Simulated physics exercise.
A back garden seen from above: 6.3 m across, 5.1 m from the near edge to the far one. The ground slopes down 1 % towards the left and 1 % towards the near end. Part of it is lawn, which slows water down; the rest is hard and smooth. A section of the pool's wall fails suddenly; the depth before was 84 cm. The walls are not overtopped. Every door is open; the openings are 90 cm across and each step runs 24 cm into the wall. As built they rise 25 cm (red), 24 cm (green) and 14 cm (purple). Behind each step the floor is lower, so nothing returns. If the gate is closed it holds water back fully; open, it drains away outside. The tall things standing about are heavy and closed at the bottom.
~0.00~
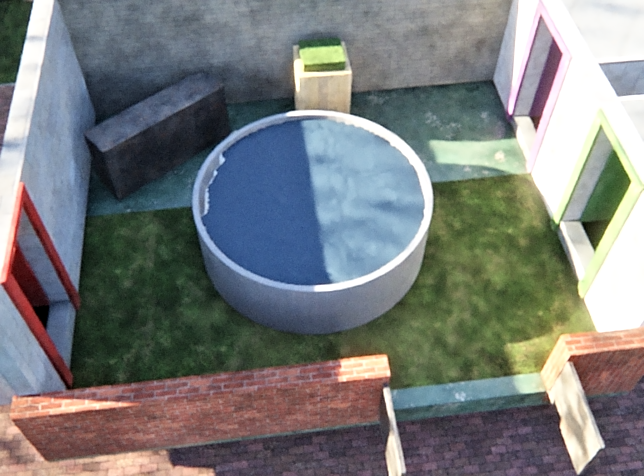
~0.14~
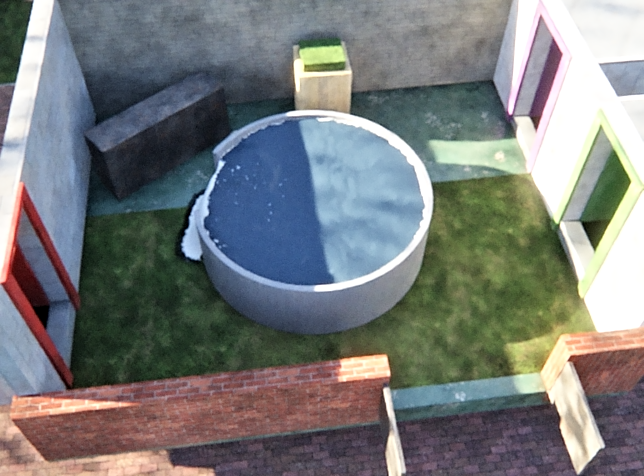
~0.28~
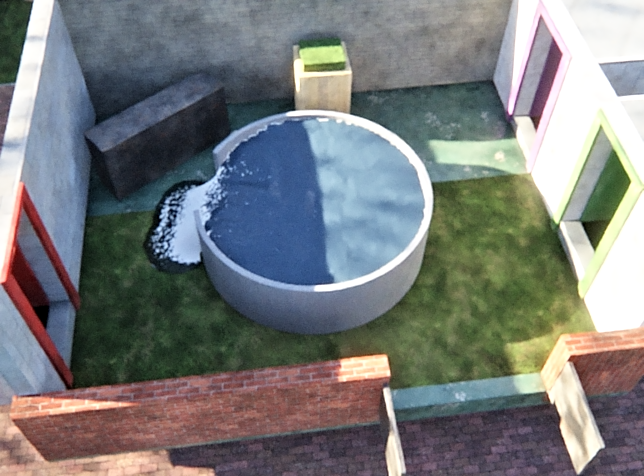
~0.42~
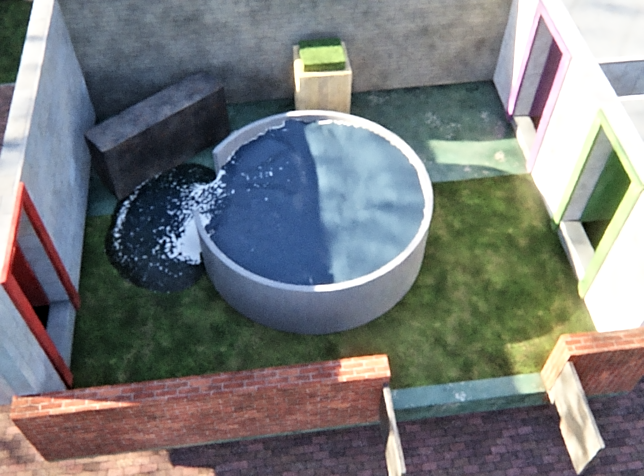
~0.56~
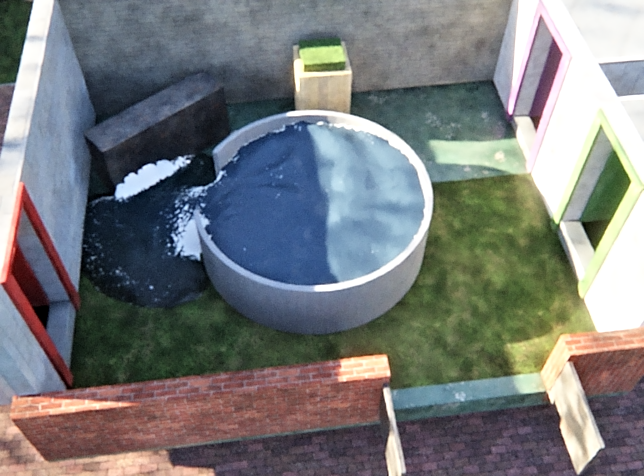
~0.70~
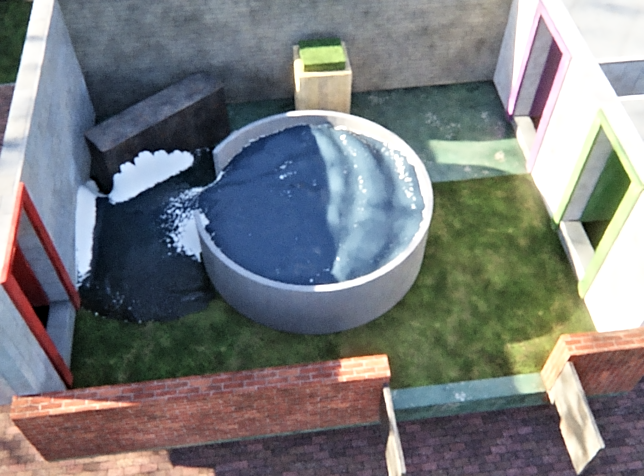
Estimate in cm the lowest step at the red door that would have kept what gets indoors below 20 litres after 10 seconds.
At least 23 cm or so.
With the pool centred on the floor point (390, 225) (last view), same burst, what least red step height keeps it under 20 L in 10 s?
Some 25 cm.
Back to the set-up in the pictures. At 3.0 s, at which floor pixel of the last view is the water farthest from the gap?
Near (468, 133).
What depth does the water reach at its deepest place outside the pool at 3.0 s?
About 46 cm.
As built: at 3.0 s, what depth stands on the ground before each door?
Depths in cm: Red 20, green 0, purple 0.
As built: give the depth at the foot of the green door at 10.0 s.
About 12.5 cm.
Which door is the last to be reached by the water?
It is the green one.
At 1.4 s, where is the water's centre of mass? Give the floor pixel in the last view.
Around (269, 235).
After 1.4 s water covers 25 % of the floor, deepest (61 cm) near (86, 226); 18 cm at the red door, 0 litres in over its 25 cm step.
After 3.0 s water covers 55 % of the floor, deepest (46 cm) near (67, 413); 20 cm at the red door, 0 litres in over its 25 cm step.
After 10.0 s water covers 95 % of the floor, deepest (26 cm) near (65, 428); 22 cm at the red door, 9 litres in over its 25 cm step.
At the red door as built, the water arrived by 1.0 s and peaked near 24 cm at 4.2 s.
Run again over the same 10 s with other heights there, 34 litres in over 21 cm, 3 litres over 28 cm. The limit of 20 litres is kept from about 23 cm up.
